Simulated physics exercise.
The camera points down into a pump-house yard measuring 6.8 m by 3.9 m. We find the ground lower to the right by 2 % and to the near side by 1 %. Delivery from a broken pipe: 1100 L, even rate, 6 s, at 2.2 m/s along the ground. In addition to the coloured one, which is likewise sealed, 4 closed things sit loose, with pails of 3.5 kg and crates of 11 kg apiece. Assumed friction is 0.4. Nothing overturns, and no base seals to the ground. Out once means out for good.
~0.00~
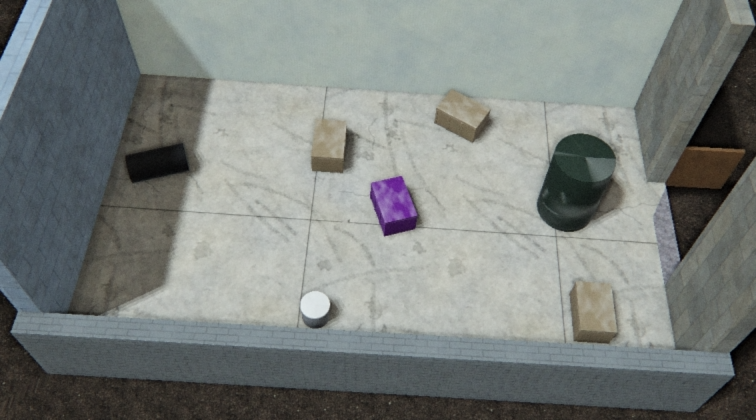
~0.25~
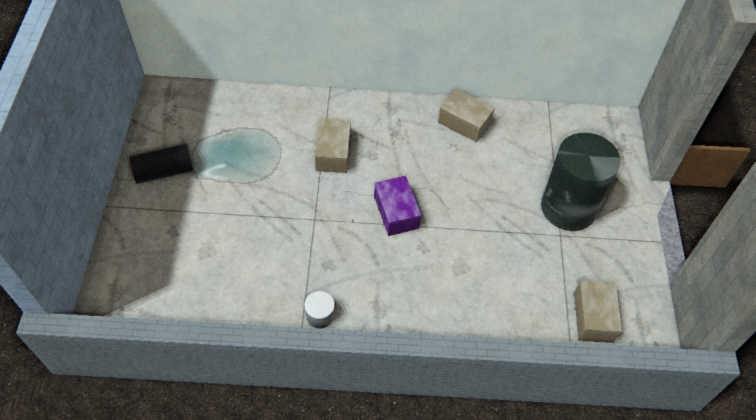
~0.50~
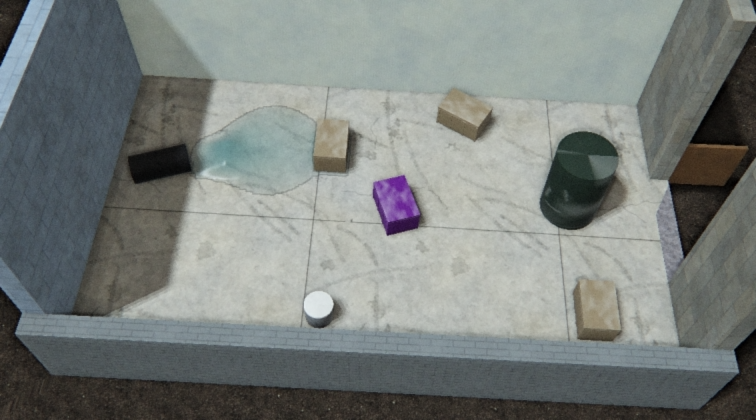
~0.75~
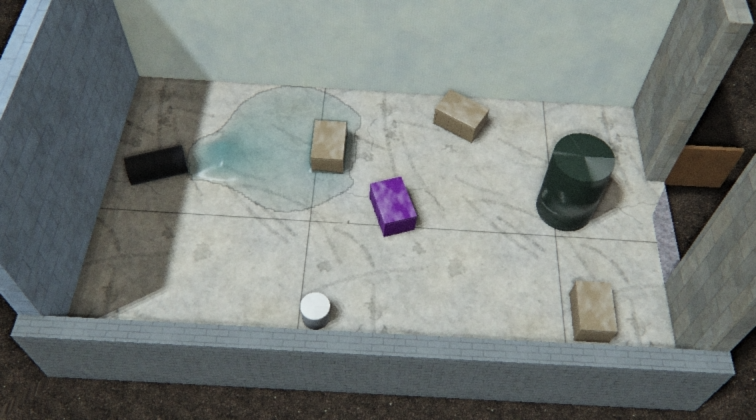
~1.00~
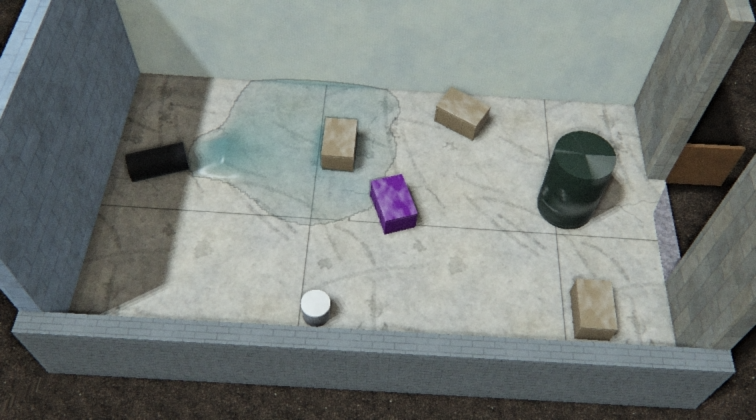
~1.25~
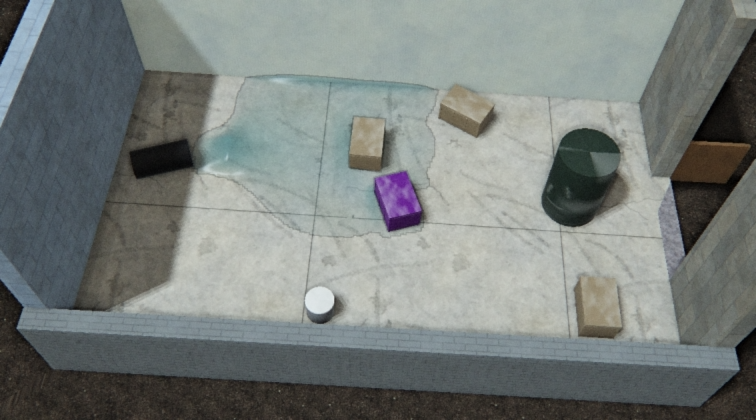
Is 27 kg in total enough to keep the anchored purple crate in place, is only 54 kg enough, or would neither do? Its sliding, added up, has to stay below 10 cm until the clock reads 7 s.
27 kg is enough.
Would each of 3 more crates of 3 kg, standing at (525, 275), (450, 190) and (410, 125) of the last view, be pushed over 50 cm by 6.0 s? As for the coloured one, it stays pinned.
Well, in turn it's inside that, then beyond that, and finally beyond that.
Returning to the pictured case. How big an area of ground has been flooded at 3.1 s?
I'd put it close to 14 m2.
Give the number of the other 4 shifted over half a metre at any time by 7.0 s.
That comes to 2.
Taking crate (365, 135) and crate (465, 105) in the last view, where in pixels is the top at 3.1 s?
Estimated pixels: (540, 149) and (588, 123).
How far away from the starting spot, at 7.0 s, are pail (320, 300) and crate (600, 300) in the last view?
That comes to 0 cm for the first and 30 cm for the second.
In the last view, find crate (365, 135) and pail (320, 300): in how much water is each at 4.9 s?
5 and 1 cm.
After 1.8 s the purple crate would be 1 cm from its start with 27 kg and 0 cm from its start with 54 kg; 5 cm of water round it then.
After 3.1 s the purple crate would be 1 cm from its start with 27 kg and 0 cm from its start with 54 kg; 5 cm of water round it then.
After 4.9 s the purple crate would be 1 cm from its start with 27 kg and 0 cm from its start with 54 kg; 5 cm of water round it then.
After 7.0 s the purple crate would be 1 cm from its start with 27 kg and 0 cm from its start with 54 kg; 4 cm of water round it then.
